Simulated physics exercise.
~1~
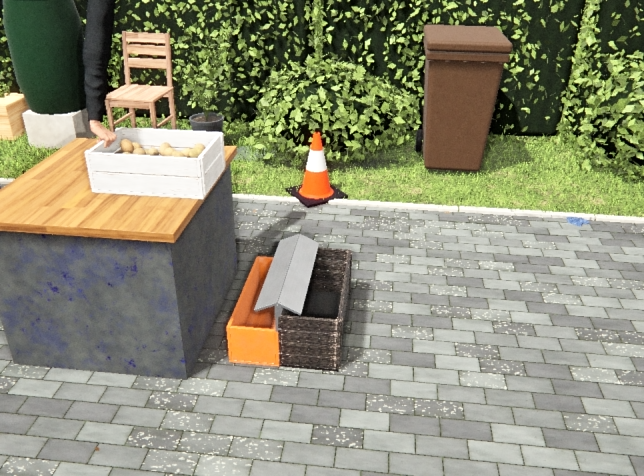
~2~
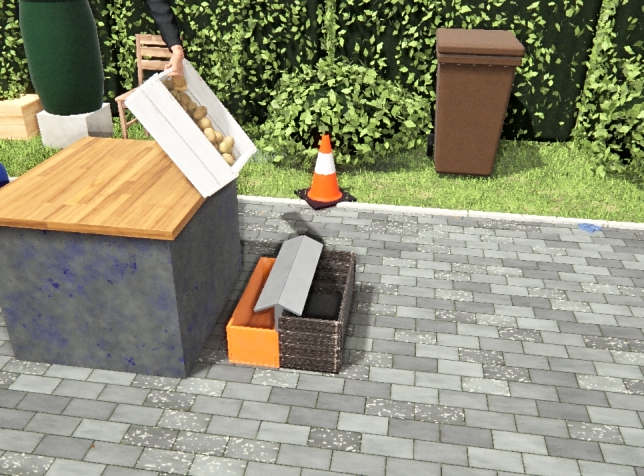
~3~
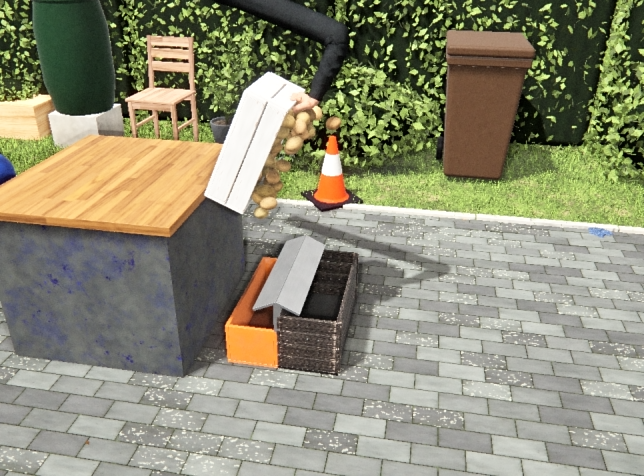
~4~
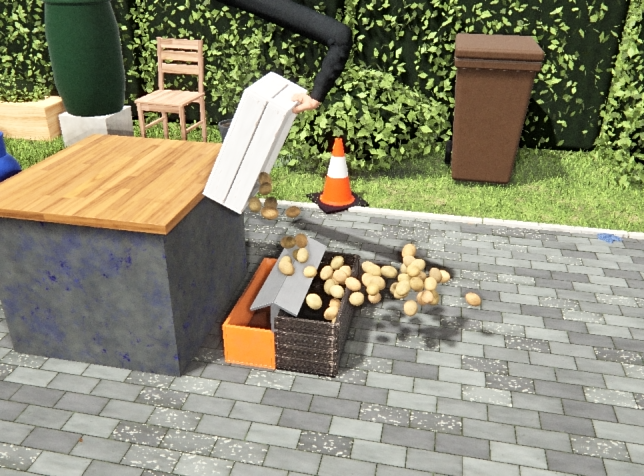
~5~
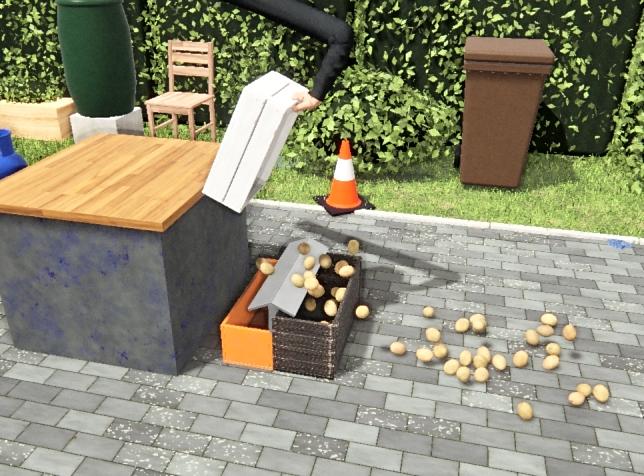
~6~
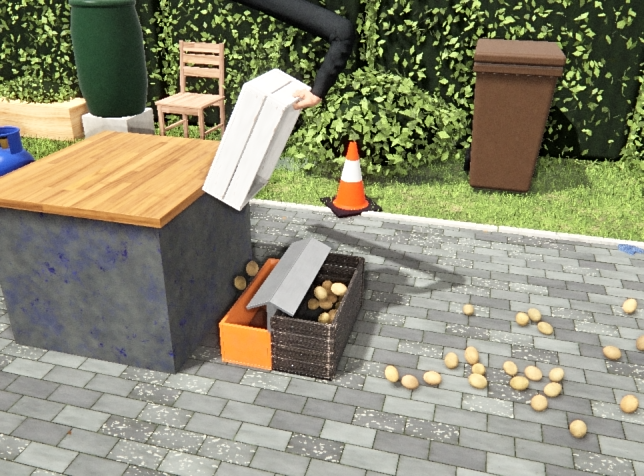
The clip opens on a white crate of potatoes resting on a wood-topped bench in a paved garden, above an orange box and a black tub with a grey peaked roof between them. A dark-sleeved arm lifts the crate and tips it steeply to the right, past vertical. The potatoes spill out in a loose stream, some striking the roof and others flying beyond the black tub. They bounce and roll across the paving while the crate stays upturned. Finally, several lie in the black tub, many are scattered to the right, and a couple sit by the bench.
